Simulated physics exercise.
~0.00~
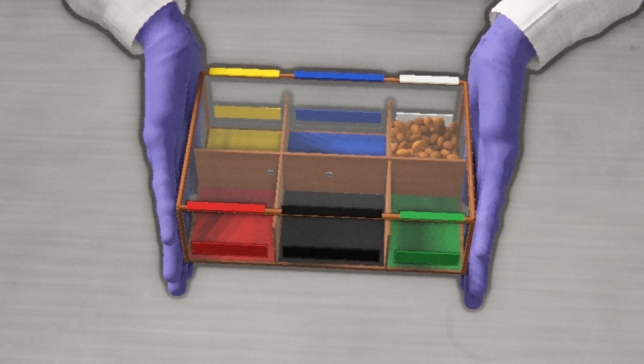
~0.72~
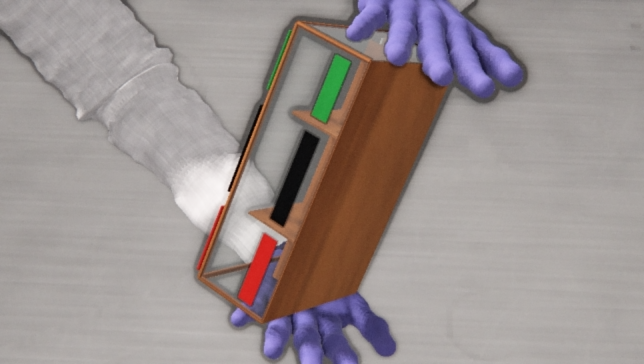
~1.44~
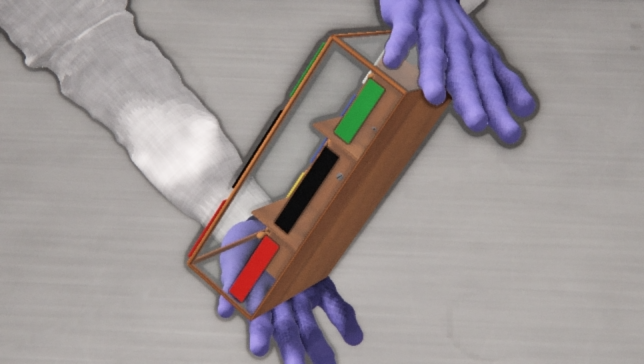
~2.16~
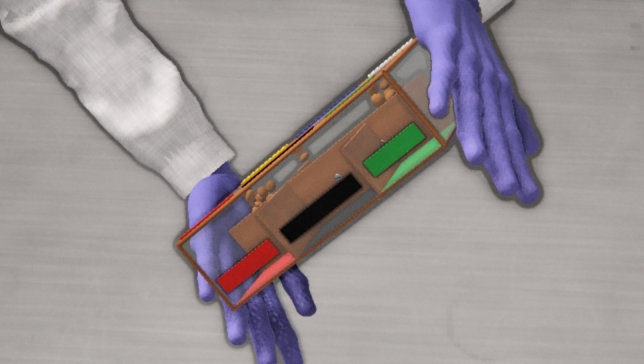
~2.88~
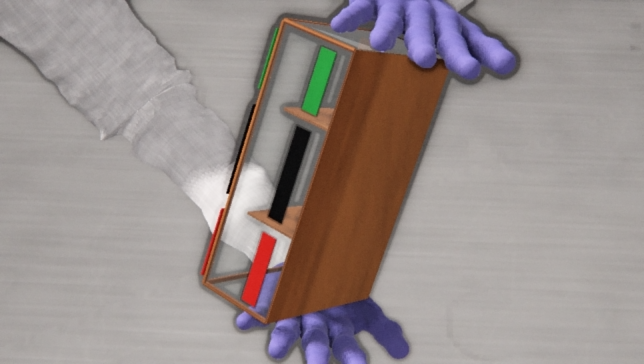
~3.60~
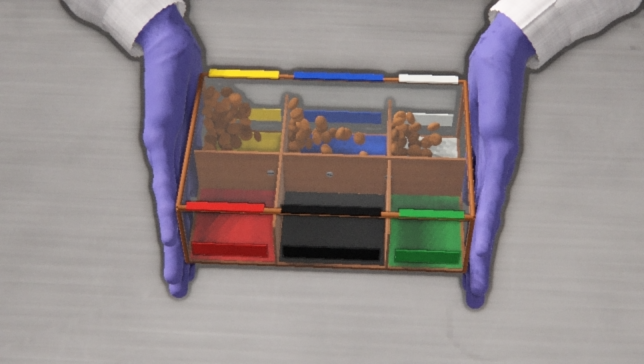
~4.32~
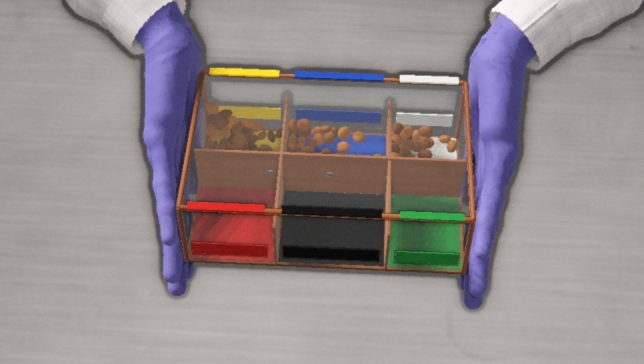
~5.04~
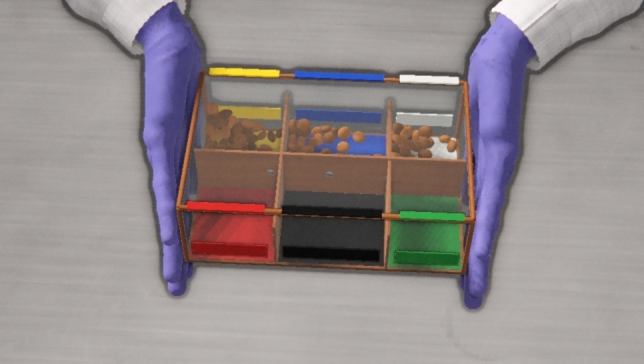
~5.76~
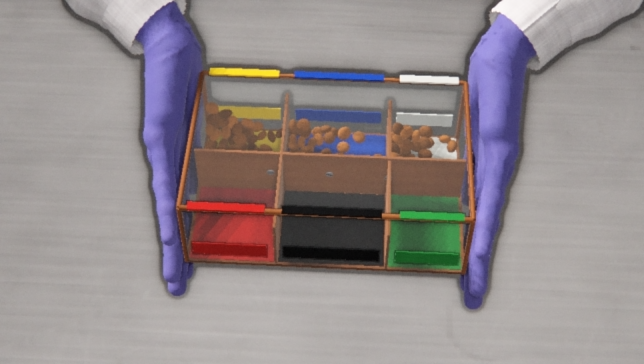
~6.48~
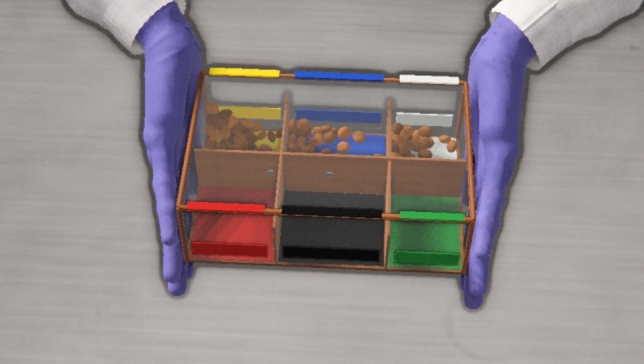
Purple-gloved hands tilt a divided box back and forth, spreading brown bits across three upper compartments.
